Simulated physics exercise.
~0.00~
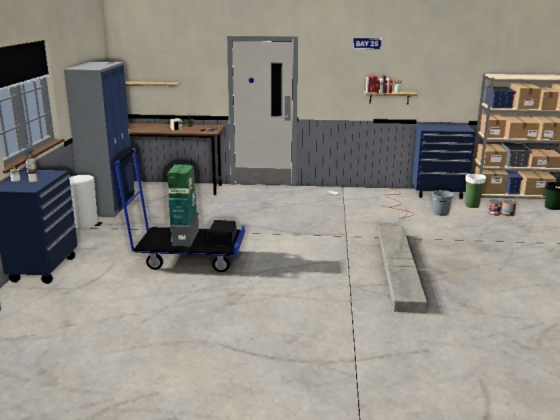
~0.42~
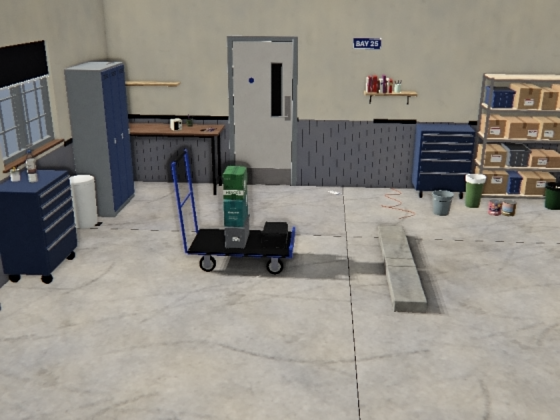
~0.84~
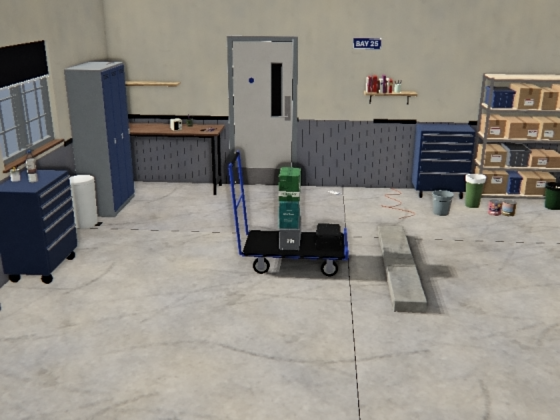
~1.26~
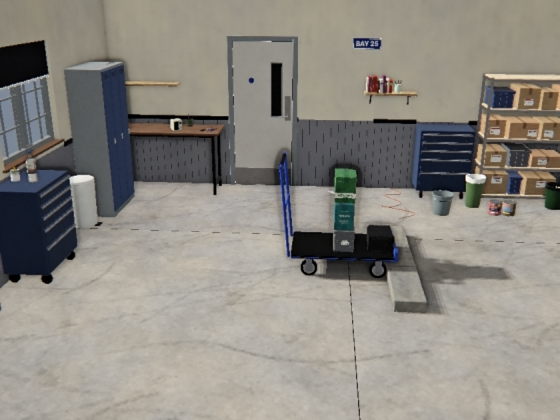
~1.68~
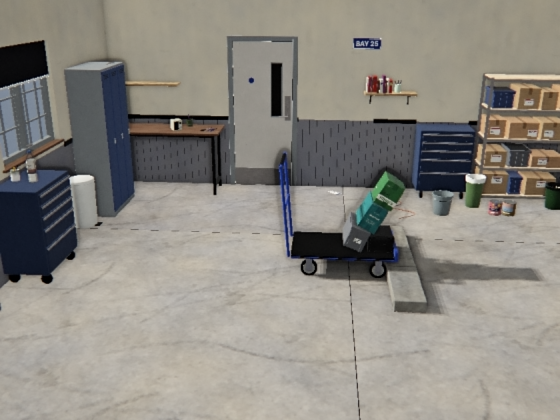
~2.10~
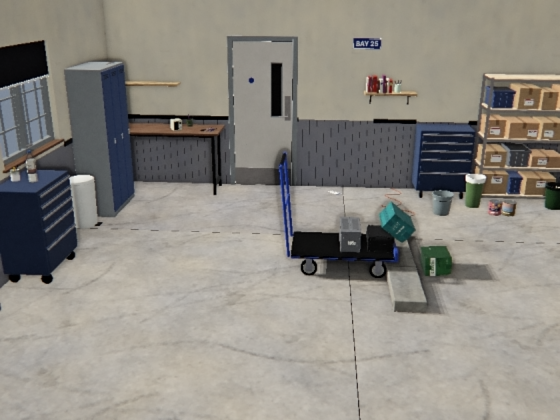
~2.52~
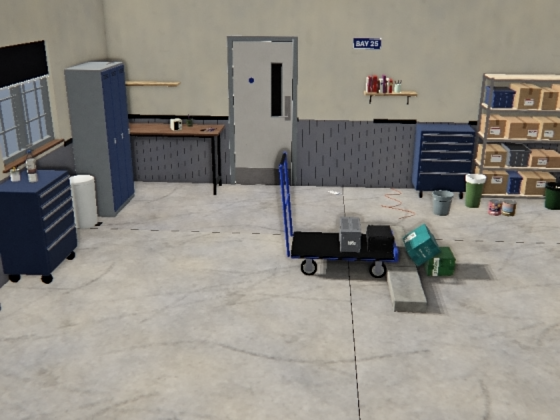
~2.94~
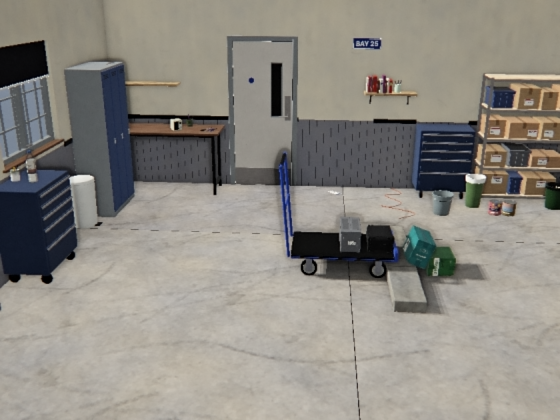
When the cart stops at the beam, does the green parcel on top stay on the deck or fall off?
The green parcel falls off. It topples to the right over the edge and ends on its side on the floor beyond the cart.
A cart rolls right, stops at a beam, and two green parcels tumble onto the floor.
